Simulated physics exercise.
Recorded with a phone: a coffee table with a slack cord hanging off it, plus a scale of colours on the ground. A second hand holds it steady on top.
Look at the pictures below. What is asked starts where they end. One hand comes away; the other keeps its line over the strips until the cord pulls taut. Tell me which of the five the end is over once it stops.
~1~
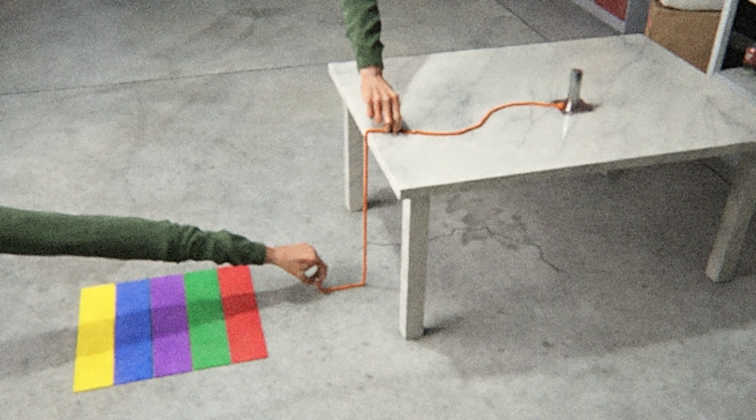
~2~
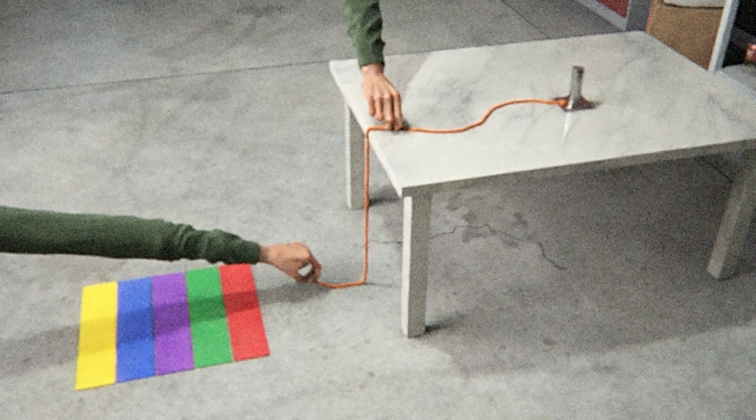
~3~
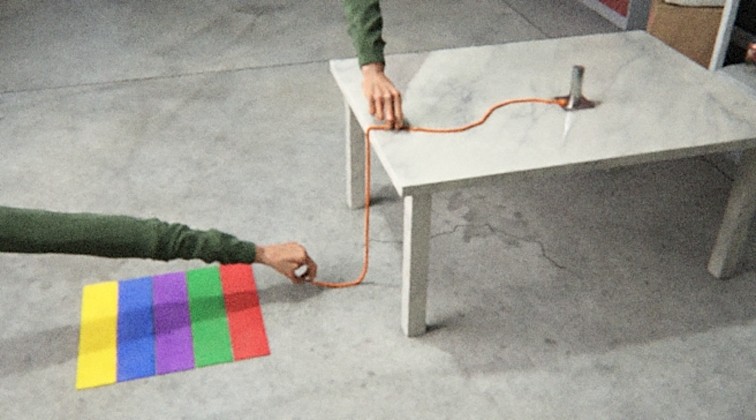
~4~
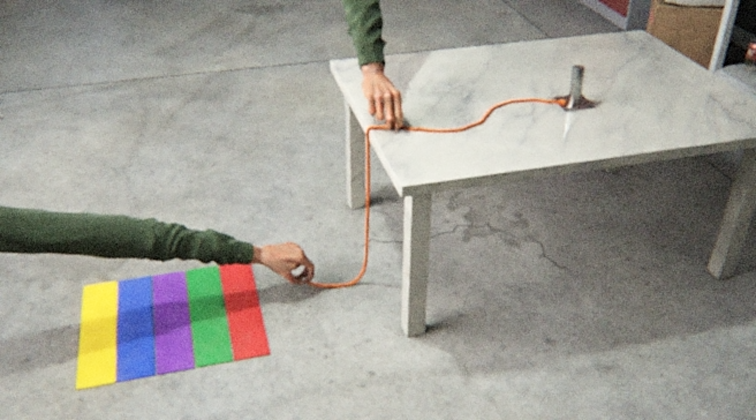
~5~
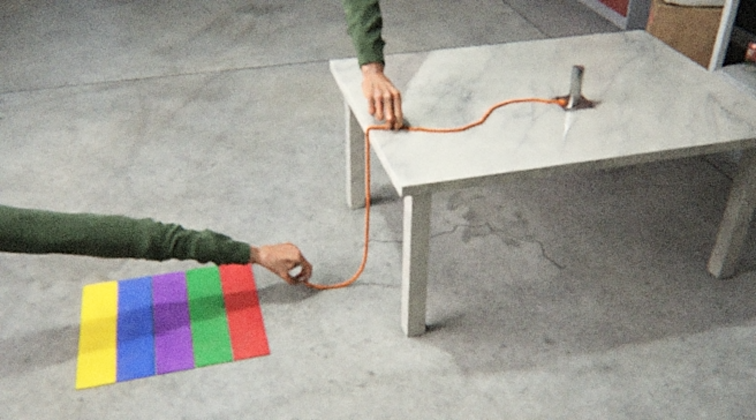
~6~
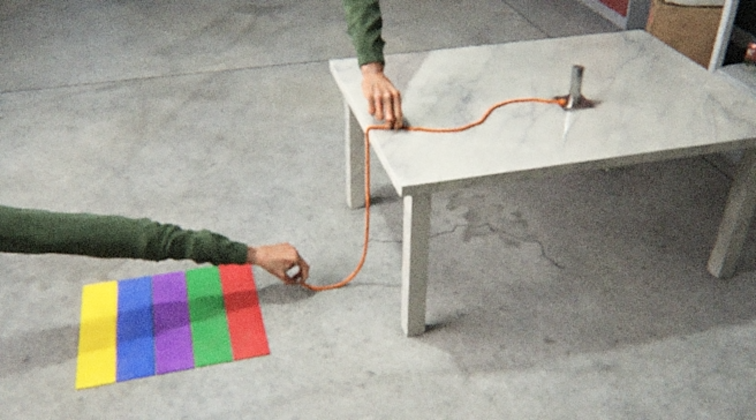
It is over the purple strip.
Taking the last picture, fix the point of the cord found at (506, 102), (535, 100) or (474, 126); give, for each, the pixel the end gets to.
Those spots come out as (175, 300), (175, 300) and (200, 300).
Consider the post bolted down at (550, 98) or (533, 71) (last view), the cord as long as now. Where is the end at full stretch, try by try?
Near (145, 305), then near (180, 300).
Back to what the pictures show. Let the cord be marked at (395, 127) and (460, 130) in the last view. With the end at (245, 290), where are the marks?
One is near (371, 133), the other near (431, 121).
A little later, end near (245, 290); over red.
Next, end near (197, 298); over green.
When it is tight, end near (170, 302); over purple. It gets as far as the purple strip.
